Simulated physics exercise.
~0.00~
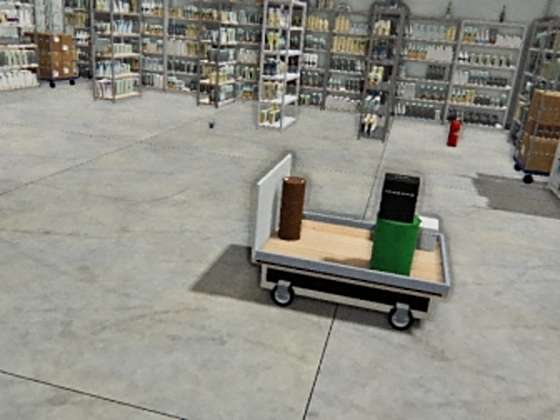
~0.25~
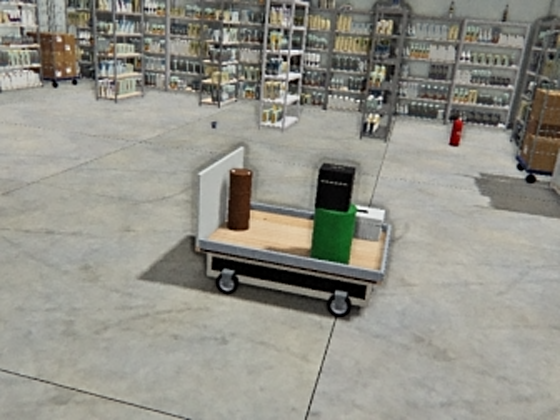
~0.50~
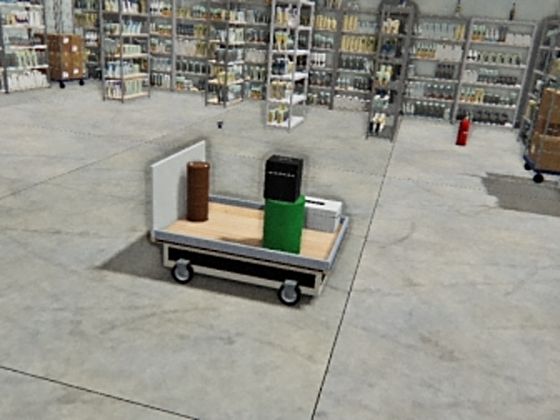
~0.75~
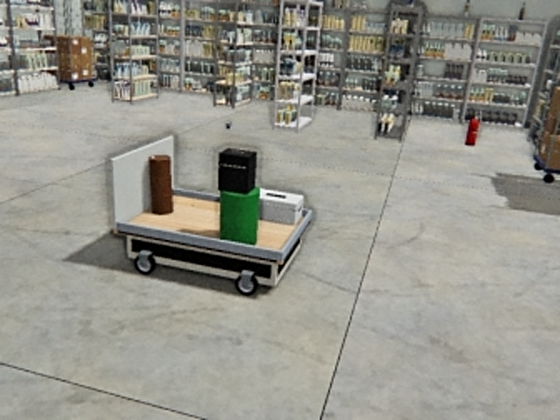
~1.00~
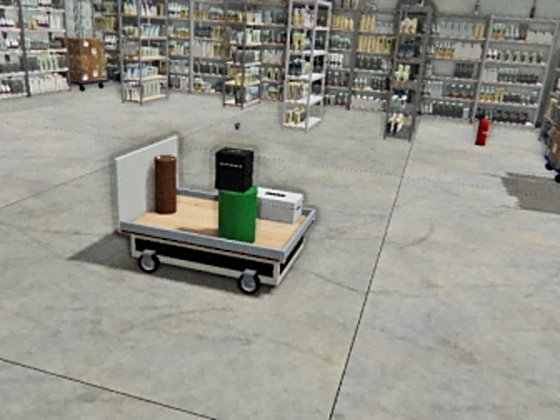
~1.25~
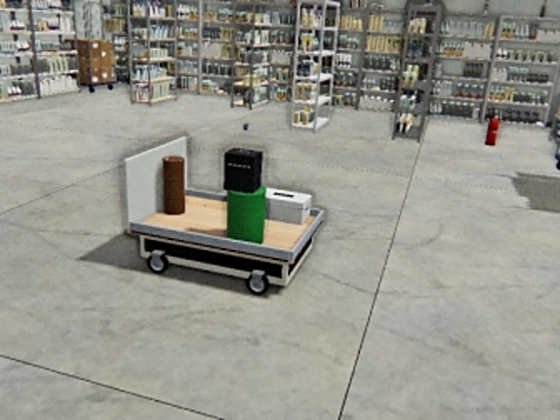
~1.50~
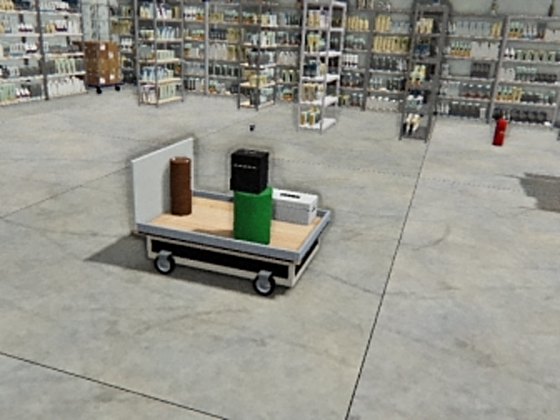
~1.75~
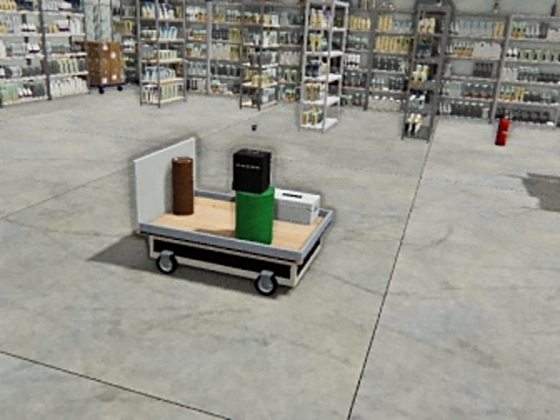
A flat cart carrying a brown canister, black and white toolboxes and a green pail rolls left and stops, everything still upright.
